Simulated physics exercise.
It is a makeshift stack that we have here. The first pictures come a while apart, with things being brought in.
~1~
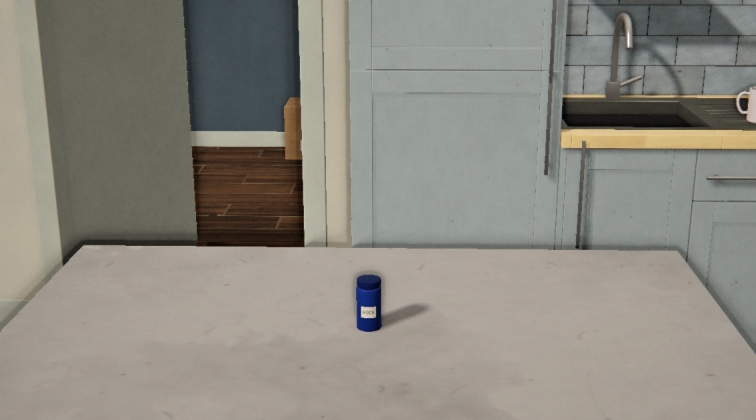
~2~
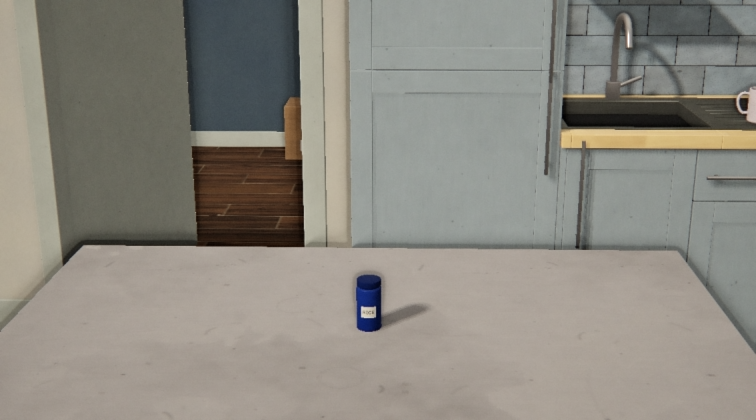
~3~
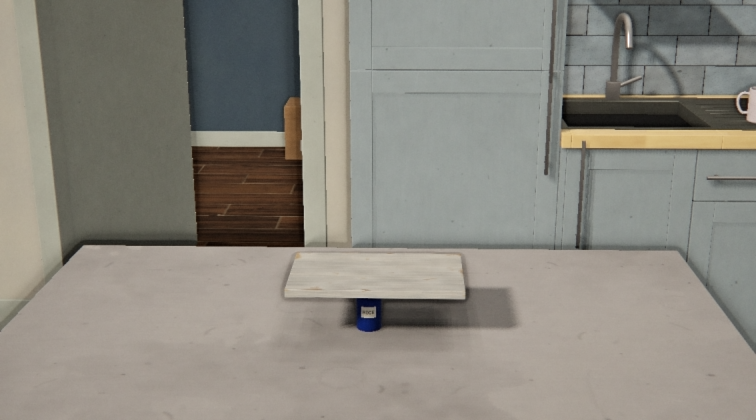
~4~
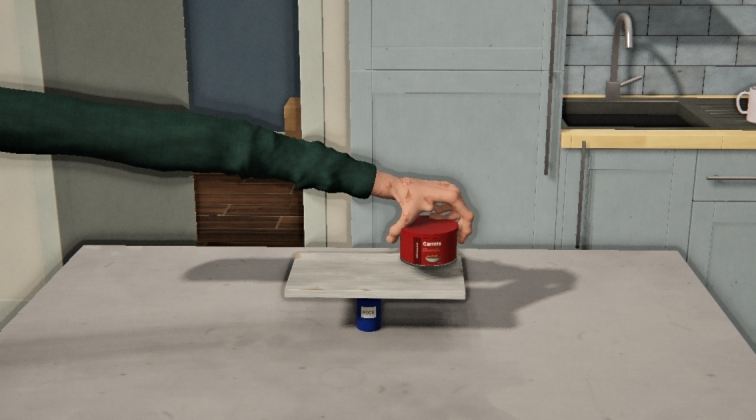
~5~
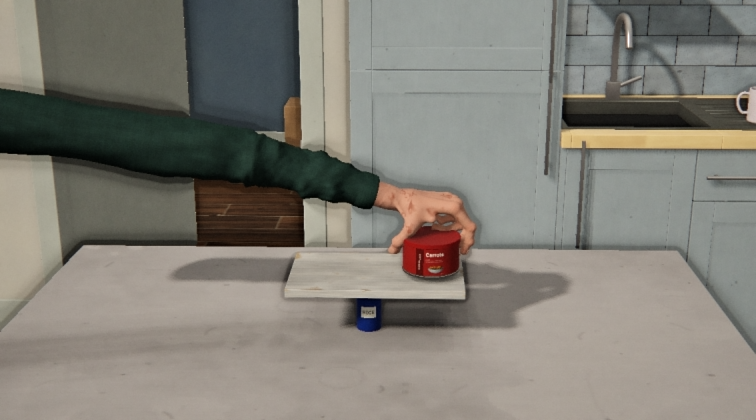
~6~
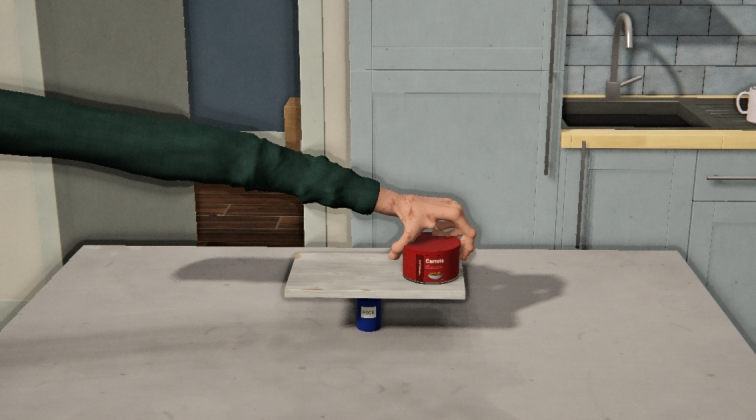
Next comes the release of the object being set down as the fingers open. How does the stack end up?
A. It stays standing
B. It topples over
It topples over (B).
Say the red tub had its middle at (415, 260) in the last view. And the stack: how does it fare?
Topples.
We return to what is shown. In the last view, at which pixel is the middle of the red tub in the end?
I'd point to roughly (492, 303).
Then, 0.40 s past the last view, red tub now fallen; white board rocked 43° from its first pose.
Then, 0.60 s past the last view, white board now fallen; blue shaker displaced about its own width.
Finally, fallen, red tub and white board; moved from the start, blue shaker. Final places as the last picture's camera would see them, red tub near (492, 303). The stack comes apart.
